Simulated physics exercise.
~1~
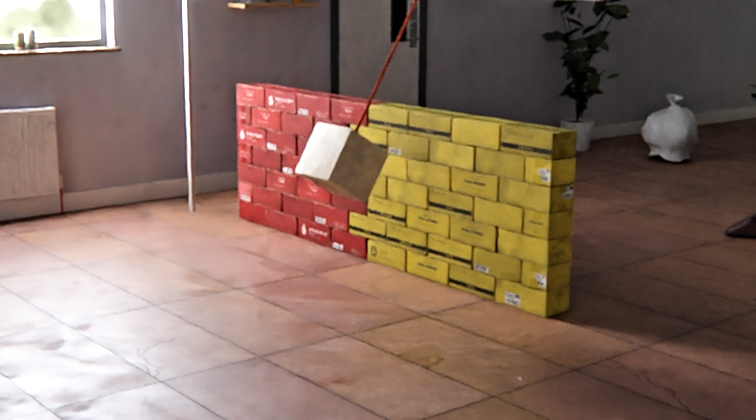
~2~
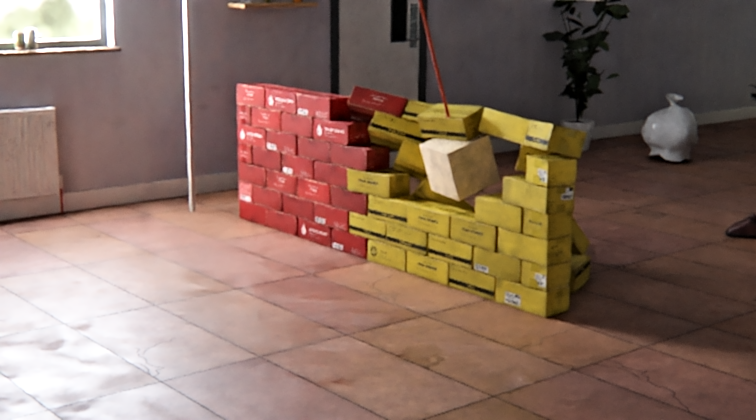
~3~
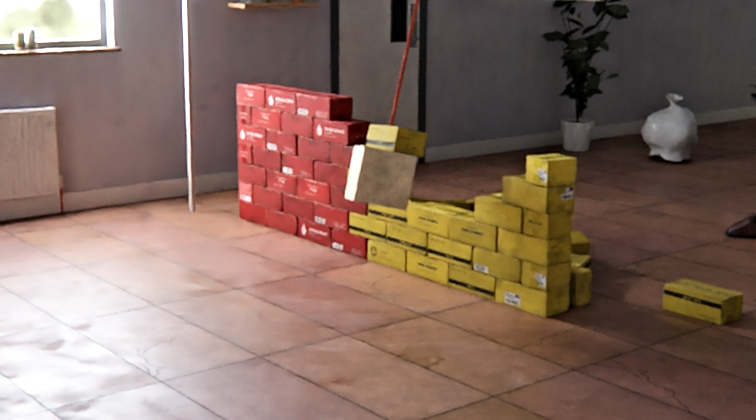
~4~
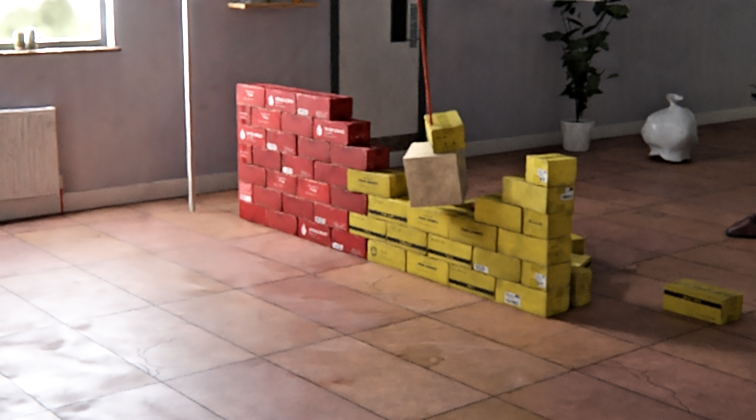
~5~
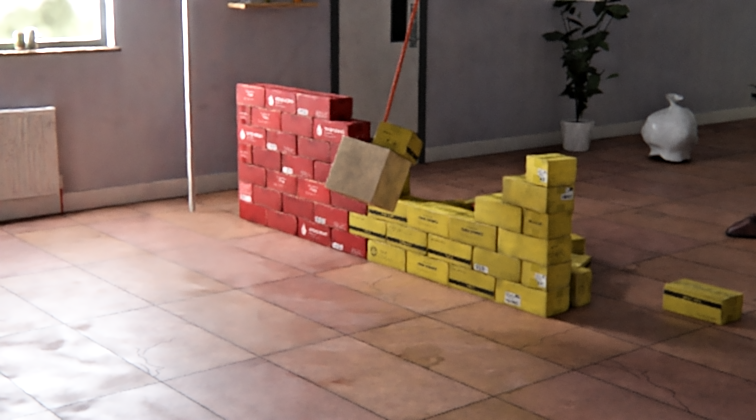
Wall of red and yellow boxes being struck by a swinging block, yellow boxes tumbling and leaving a gap, red side mostly standing.
